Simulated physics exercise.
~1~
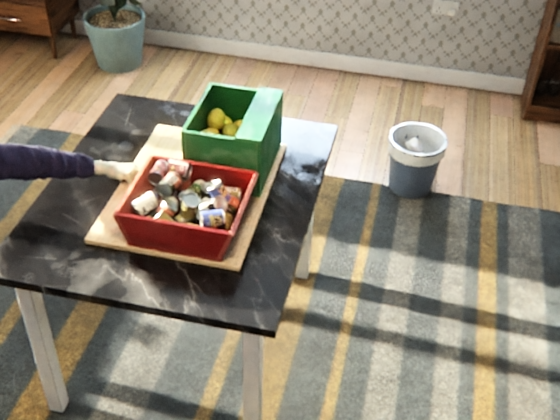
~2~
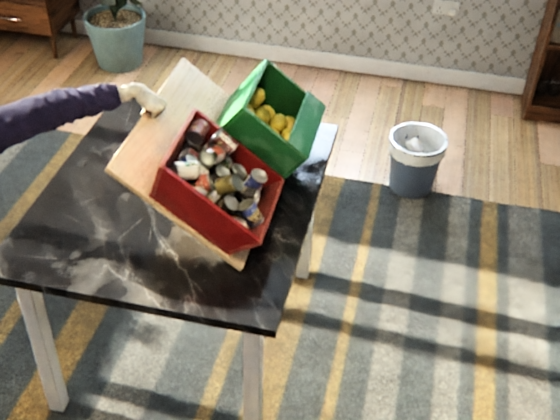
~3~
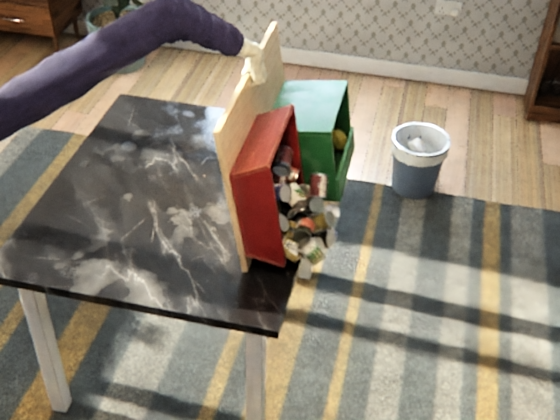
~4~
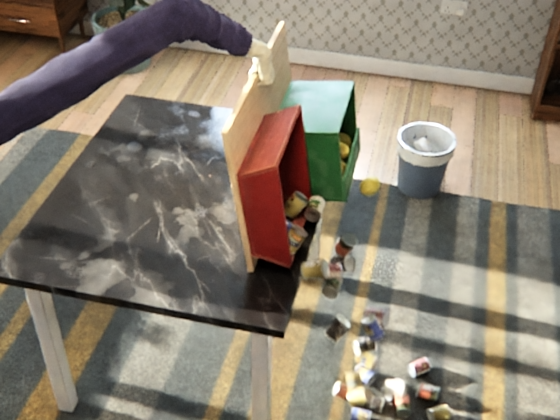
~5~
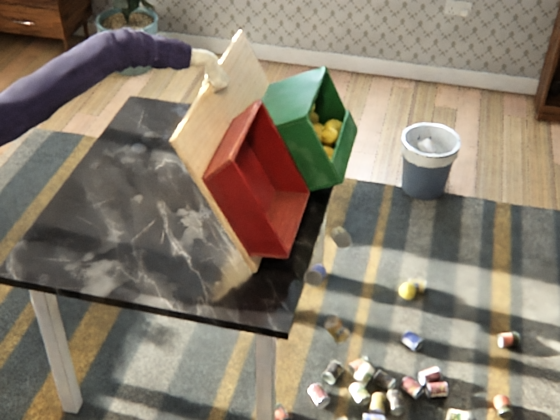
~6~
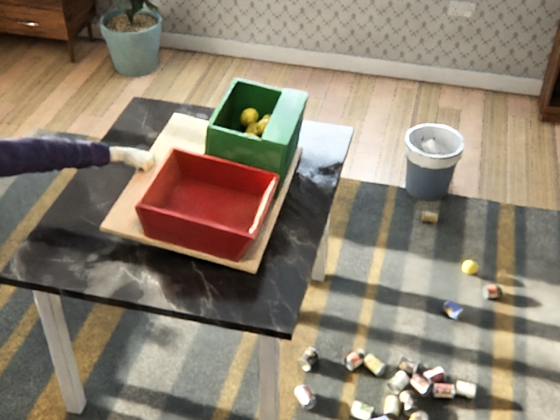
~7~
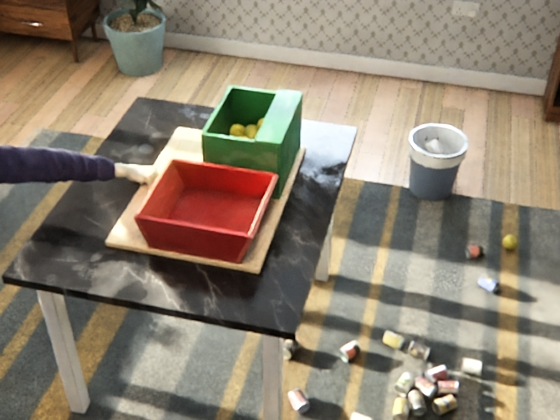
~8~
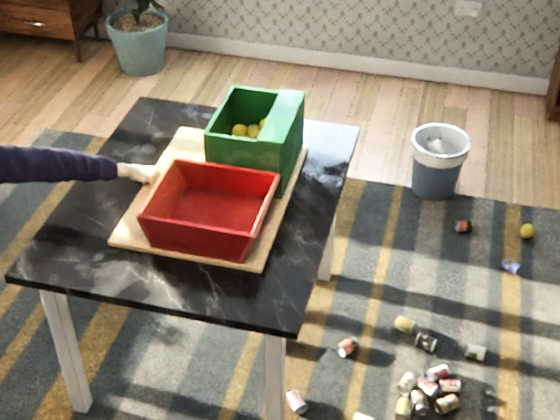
At the start, a hand in a purple sleeve holds the left edge of a wooden board on a dark marbled table, with a red box full of small tins and a green box of yellow balls on it. The hand lifts the board, tipping it and both boxes towards the right. As it stands nearly upright, the tins pour from the red box onto the striped rug, and one yellow ball falls too. The board is then lowered flat again. At the end, the red box is empty, yellow balls remain in the green box, and tins lie scattered across the rug.
